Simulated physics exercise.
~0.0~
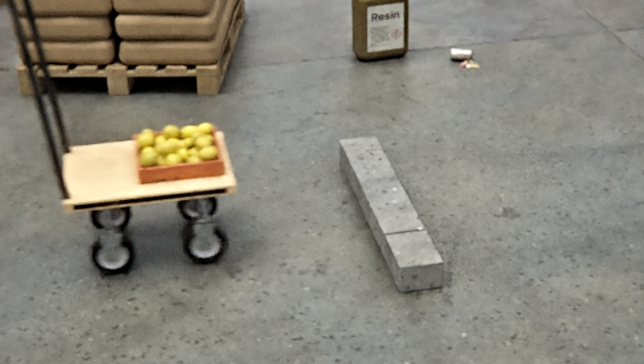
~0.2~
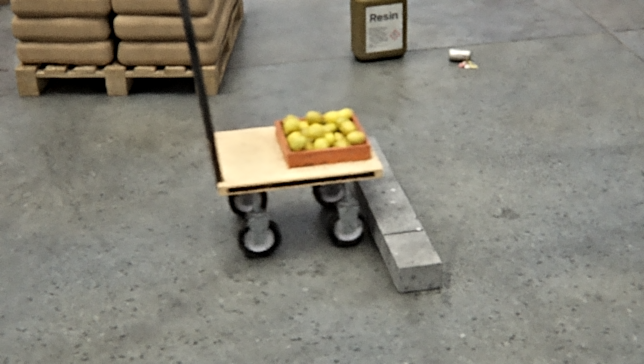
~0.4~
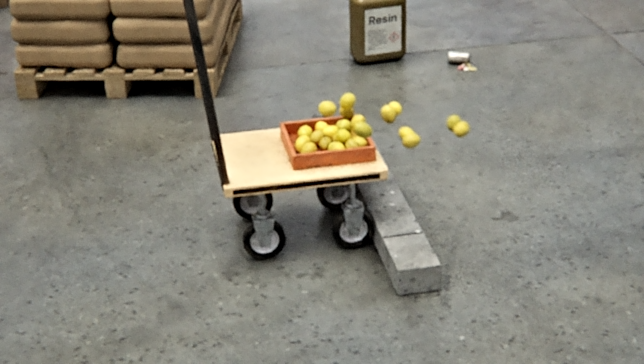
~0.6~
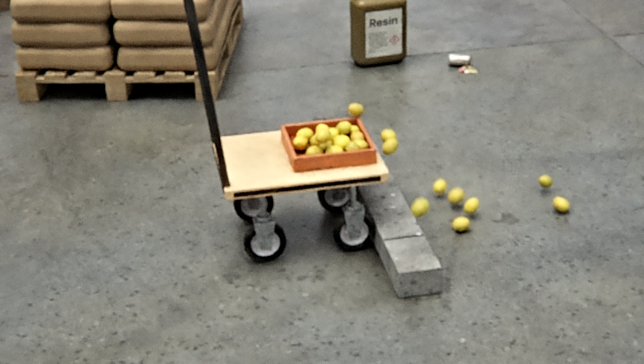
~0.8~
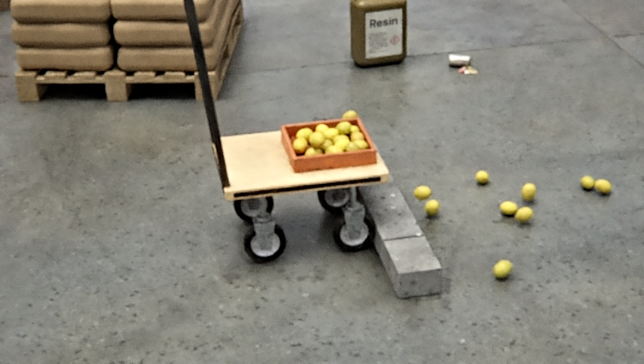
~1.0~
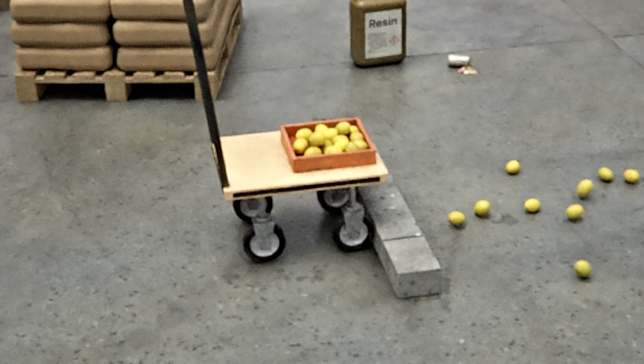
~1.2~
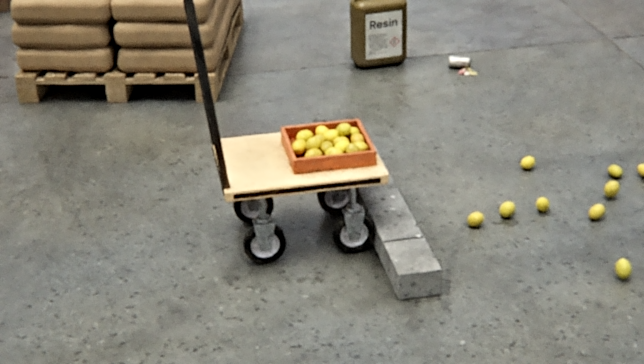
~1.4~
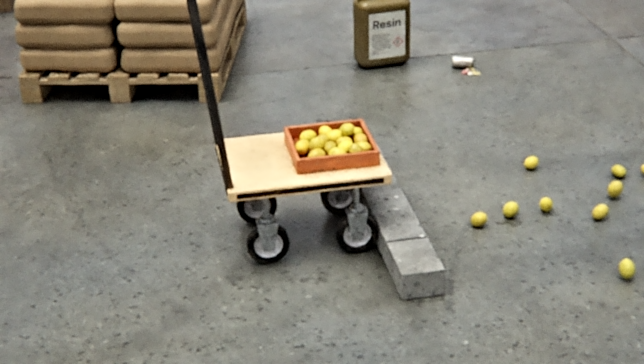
Trolley carrying an orange tote of lemons rolls right, stops against a grey kerb, and several lemons fly out, scattering across the floor.
